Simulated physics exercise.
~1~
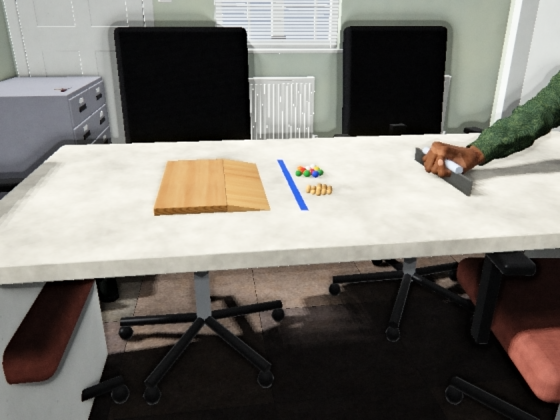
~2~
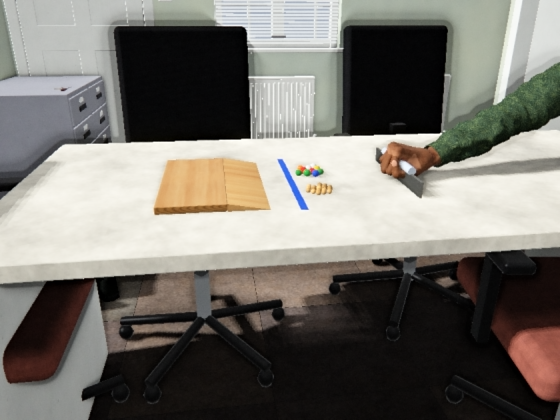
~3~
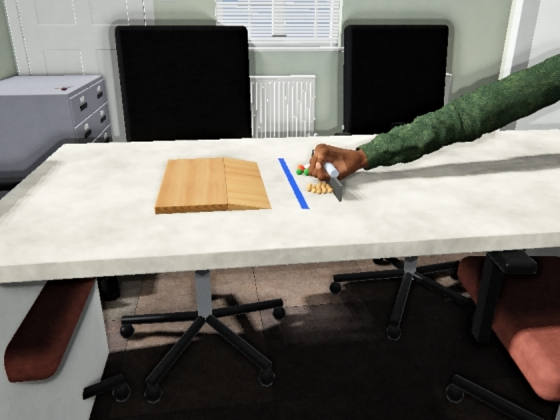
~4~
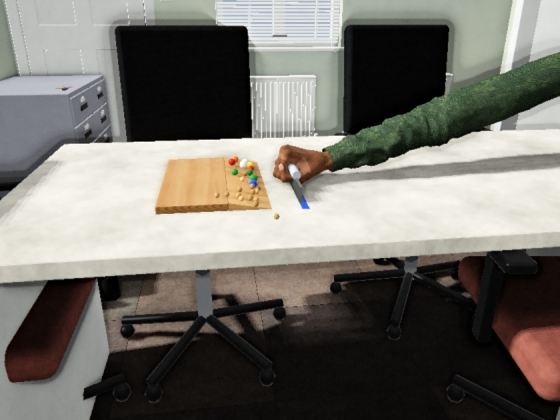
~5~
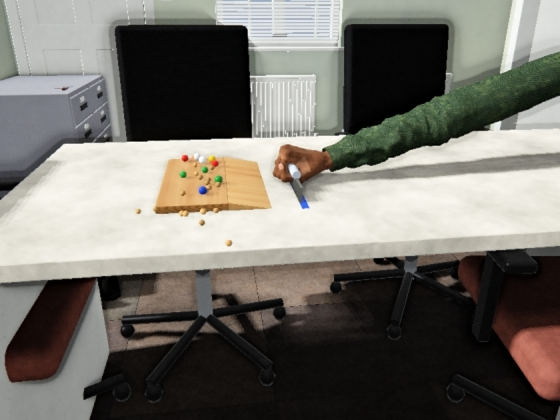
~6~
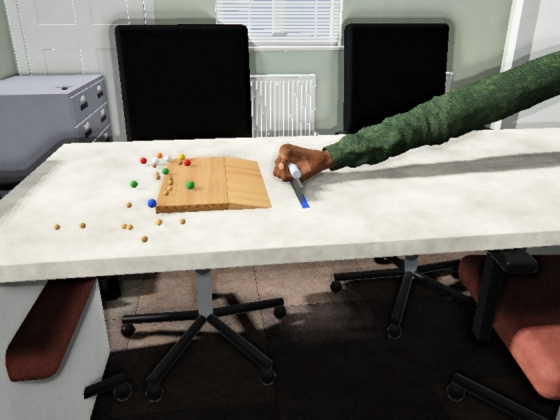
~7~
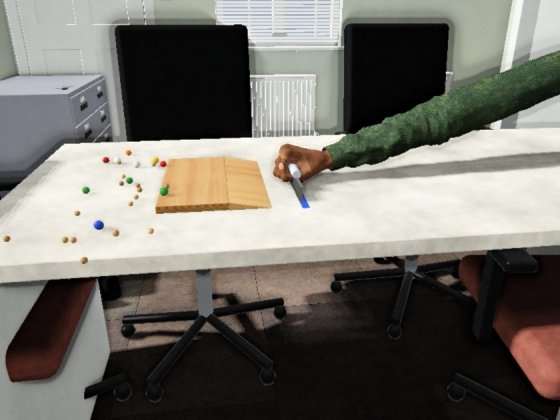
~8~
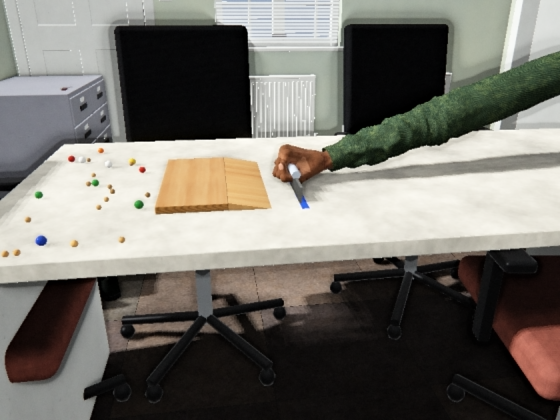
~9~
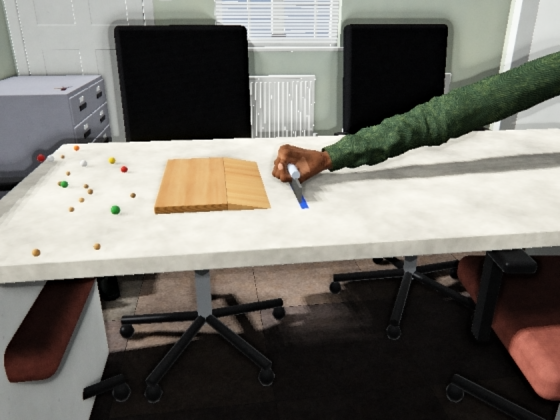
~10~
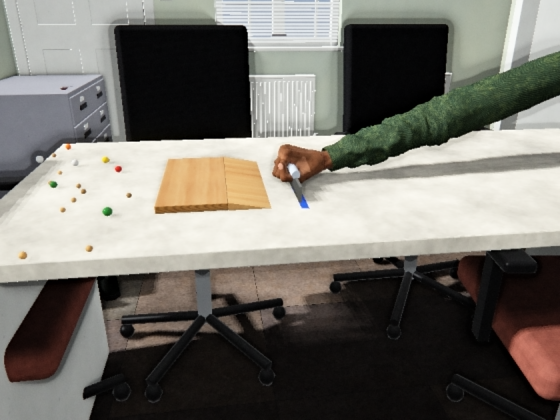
Colourful beads and small tan bits flying left over a wooden ramp after a green-sleeved hand sweeps a scraper to blue tape.
